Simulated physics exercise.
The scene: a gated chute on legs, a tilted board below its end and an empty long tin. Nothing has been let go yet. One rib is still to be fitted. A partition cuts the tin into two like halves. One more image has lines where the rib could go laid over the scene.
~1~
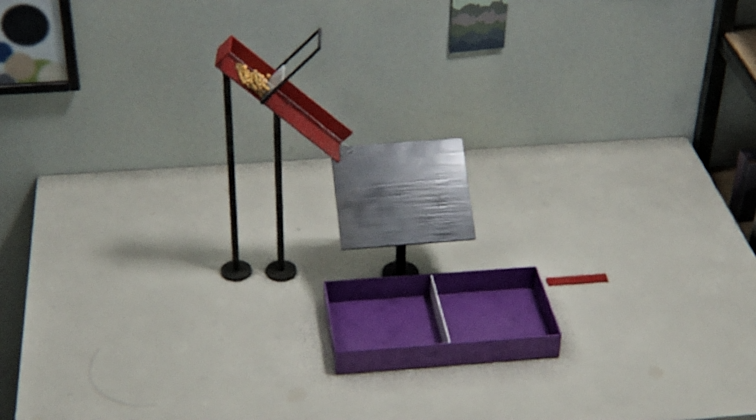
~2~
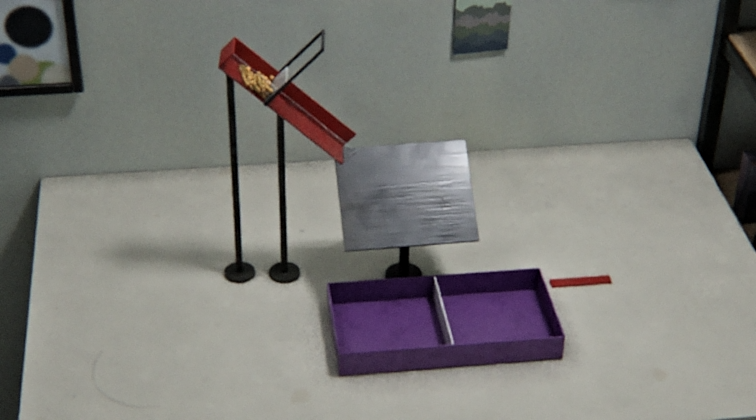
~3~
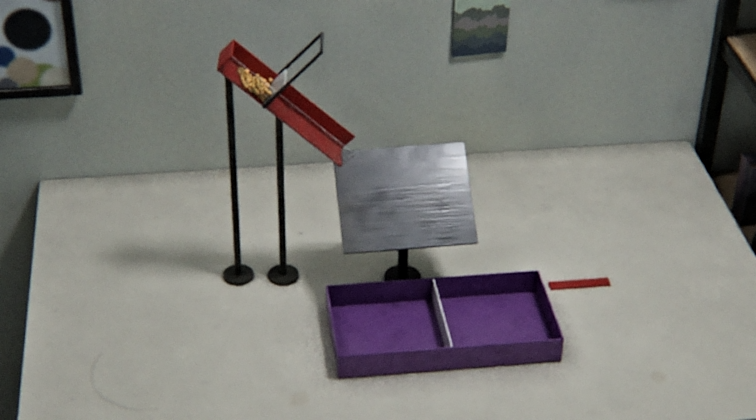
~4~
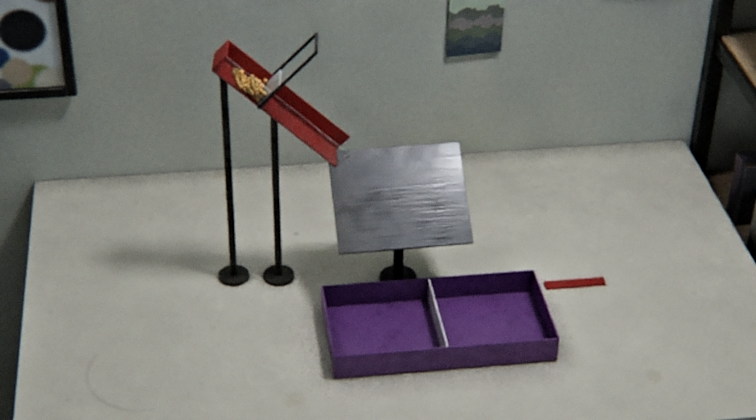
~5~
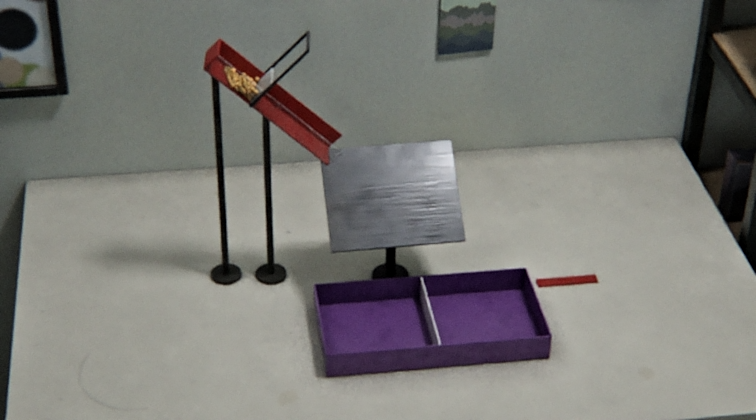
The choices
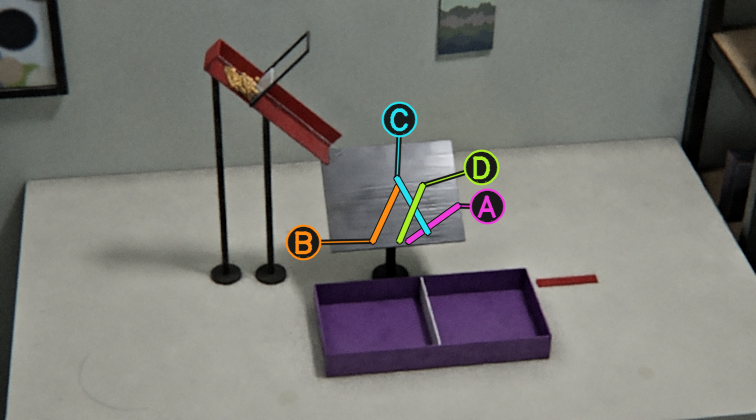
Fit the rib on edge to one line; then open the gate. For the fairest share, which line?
Line C does it best.
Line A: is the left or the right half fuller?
The left half.
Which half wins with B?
More lands on the left.
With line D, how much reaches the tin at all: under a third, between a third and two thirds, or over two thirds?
Over two thirds.
On the marked copy, line A from (457, 205) to (408, 241); line B from (398, 186) to (372, 241); line C from (397, 178) to (427, 232); line D from (422, 185) to (399, 240).
With A, of what is caught, nearly all in the left half, a small part in the right.
With B, of what is caught, nearly all in the left half, a stray few in the right.
With C, of what is caught, about a third in the left half, about two thirds in the right.
With D, of what is caught, nearly all in the left half, a stray few in the right.
